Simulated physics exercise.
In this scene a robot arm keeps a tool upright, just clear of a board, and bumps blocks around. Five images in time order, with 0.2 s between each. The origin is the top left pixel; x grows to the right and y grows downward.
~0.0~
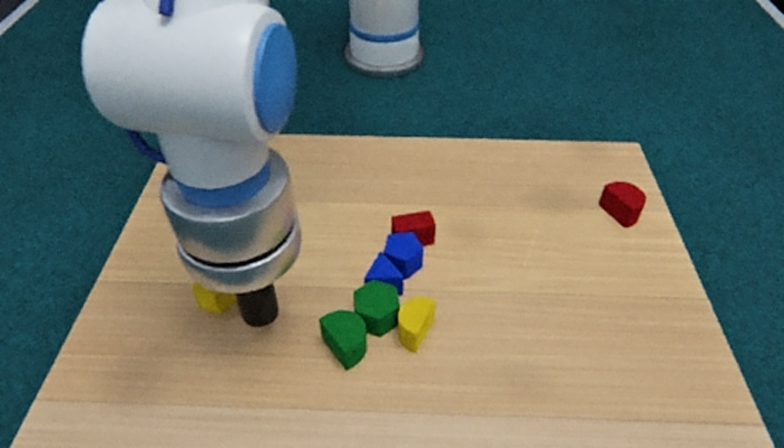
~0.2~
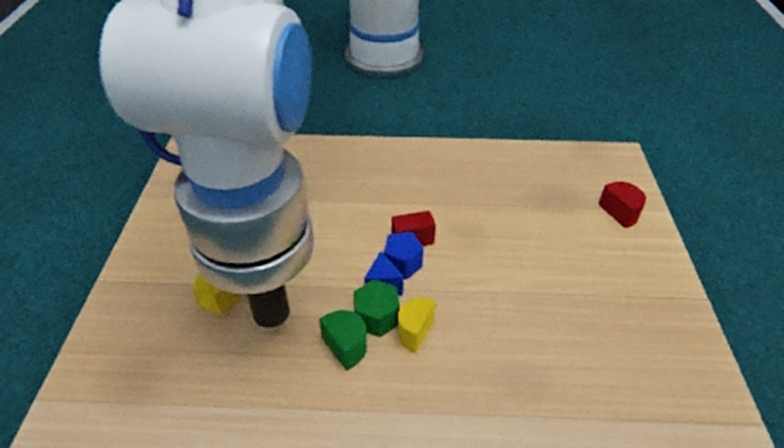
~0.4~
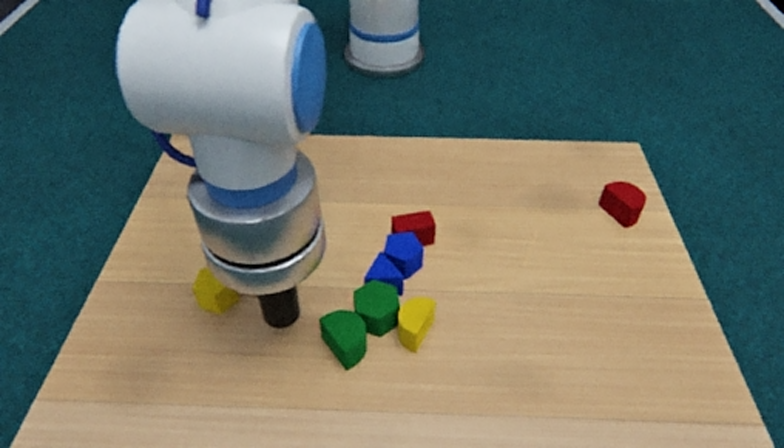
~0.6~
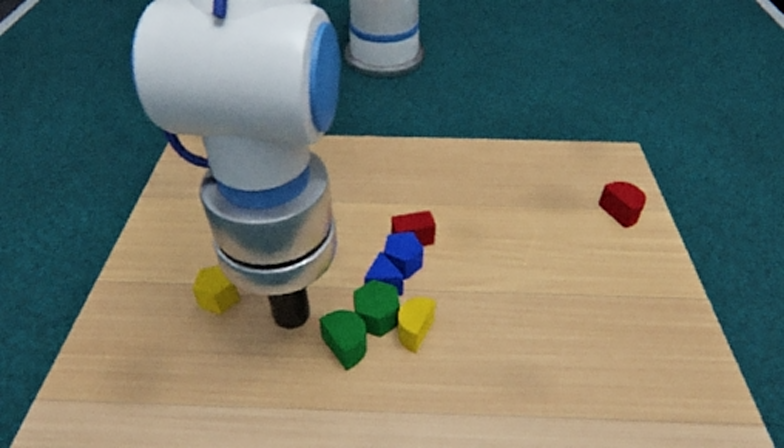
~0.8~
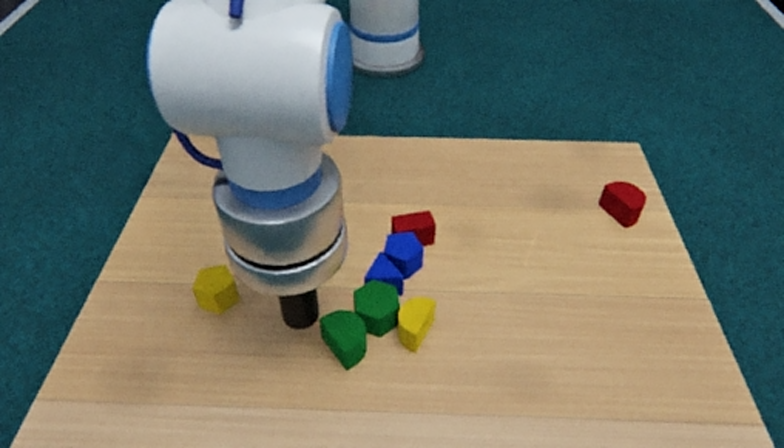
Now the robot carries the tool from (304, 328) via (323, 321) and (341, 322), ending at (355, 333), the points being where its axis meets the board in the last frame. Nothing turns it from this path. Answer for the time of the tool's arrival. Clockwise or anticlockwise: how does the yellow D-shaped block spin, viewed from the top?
Prediction: Clockwise.
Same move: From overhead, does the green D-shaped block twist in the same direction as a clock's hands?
In short: Yes.
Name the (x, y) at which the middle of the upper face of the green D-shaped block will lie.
I'd say the green D-shaped block ends with its top centre at (373, 348).
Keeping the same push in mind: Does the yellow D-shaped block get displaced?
That would be a yes.
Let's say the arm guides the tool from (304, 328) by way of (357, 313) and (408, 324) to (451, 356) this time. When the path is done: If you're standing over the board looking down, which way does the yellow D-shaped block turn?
From above, it looks like the yellow D-shaped block goes clockwise.
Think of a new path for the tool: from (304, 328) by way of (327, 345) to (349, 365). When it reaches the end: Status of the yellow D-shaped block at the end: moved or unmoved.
It sits in its place.
What follows on the original path. Halfway along, tool at (331, 306); green D-shaped block at (353, 330), turned 10° clockwise.
At the end, tool at (354, 320); green D-shaped block at (373, 348), turned 20° clockwise; green six-sided block at (392, 301), turned 20° anticlockwise; blue three-sided block still; yellow D-shaped block at (428, 314), turned 25° clockwise.
